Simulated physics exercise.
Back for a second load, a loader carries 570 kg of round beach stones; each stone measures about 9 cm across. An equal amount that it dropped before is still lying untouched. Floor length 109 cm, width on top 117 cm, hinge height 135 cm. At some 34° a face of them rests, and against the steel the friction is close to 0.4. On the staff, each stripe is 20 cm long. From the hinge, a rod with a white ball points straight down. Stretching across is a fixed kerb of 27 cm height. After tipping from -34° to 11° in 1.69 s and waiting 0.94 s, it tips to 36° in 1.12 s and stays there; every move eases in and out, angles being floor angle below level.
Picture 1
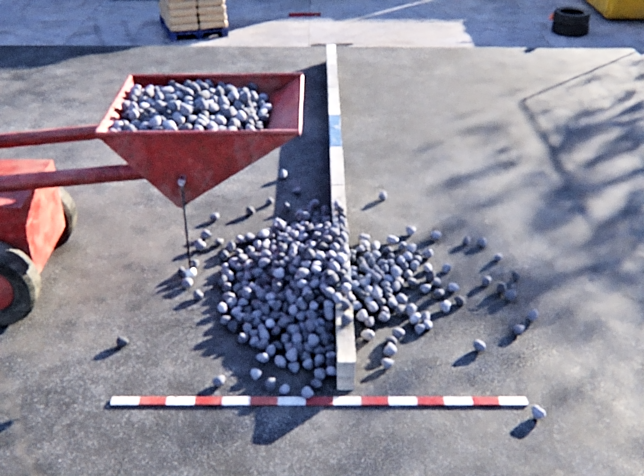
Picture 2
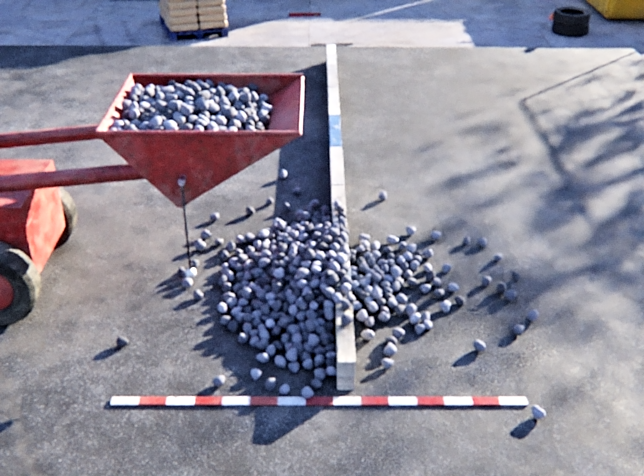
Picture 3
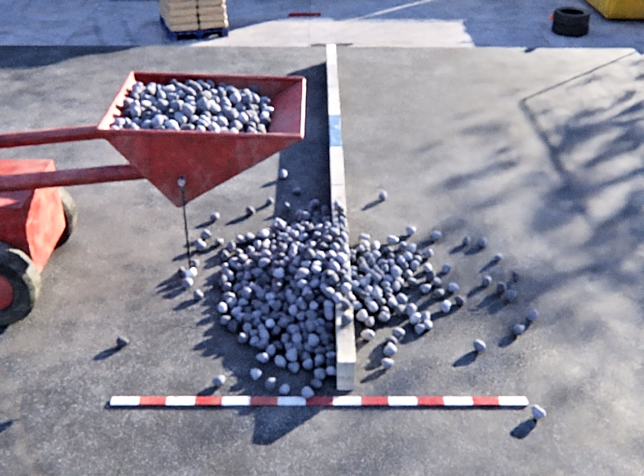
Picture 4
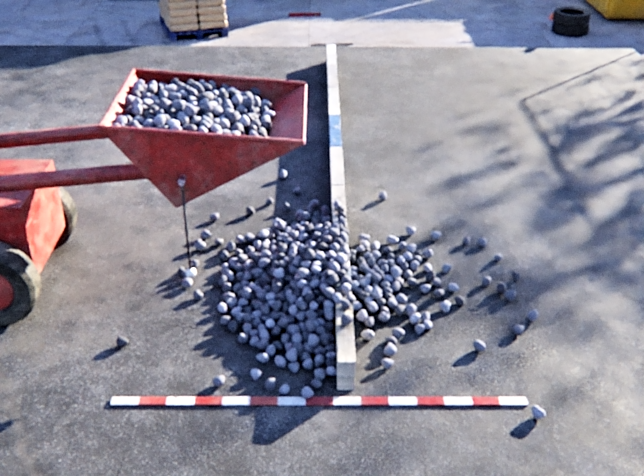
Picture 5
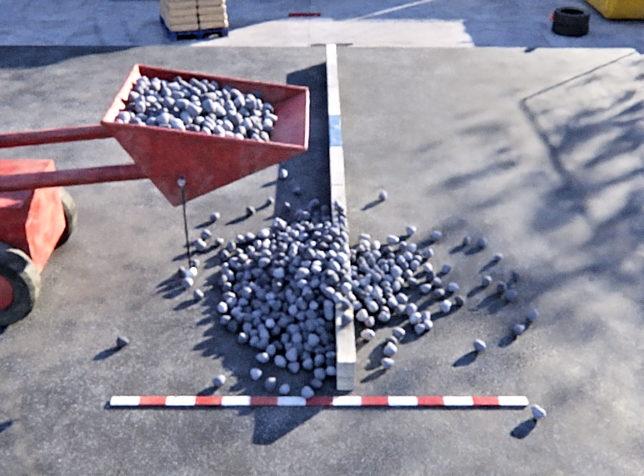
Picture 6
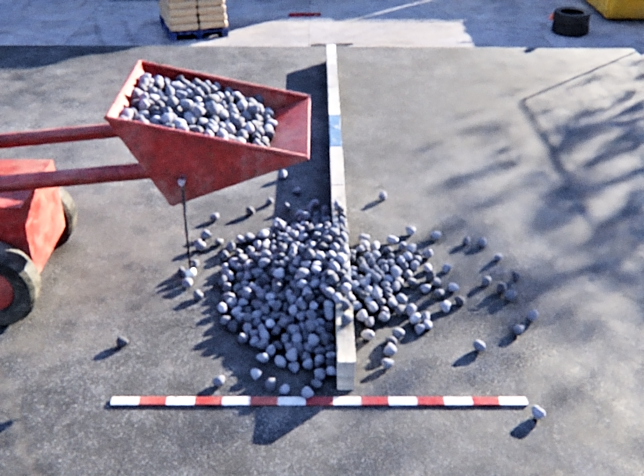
A red loader's bucket full of round grey stones tilted slowly and slightly forward, its right side dipping, while the stones stayed inside and the pile heaped against the pale kerb below lay still.
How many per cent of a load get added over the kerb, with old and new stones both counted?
46 %.
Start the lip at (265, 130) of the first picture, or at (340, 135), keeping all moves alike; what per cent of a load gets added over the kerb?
The first would add around 10 per cent, the second around 90 per cent.
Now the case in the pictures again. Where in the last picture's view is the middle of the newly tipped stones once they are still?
Their centre rests close to (332, 269).
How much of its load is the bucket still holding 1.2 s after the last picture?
Roughly 95 per cent of its load.
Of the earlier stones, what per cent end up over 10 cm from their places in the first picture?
Close to 15 per cent.
Then, 0.7 s after the last picture the floor is at 4°; in per cent of one load, 100 in the bucket, 84 on this side of the kerb, 16 over the kerb; the foremost stones are at (511, 298).
Then, 1.2 s after the last picture the floor is at 11°; in per cent of one load, 94 in the bucket, 89 on this side of the kerb, 16 over the kerb; the foremost stones are at (511, 298).
Then, 3.6 s after the last picture the floor is at 36°; in per cent of one load, 0 in the bucket, 142 on this side of the kerb, 58 over the kerb; the foremost stones are at (511, 298).
Then, 6.4 s after the last picture the floor is at 36°; in per cent of one load, 0 in the bucket, 138 on this side of the kerb, 62 over the kerb; the foremost stones are at (511, 298). Net gain over the kerb, 46.
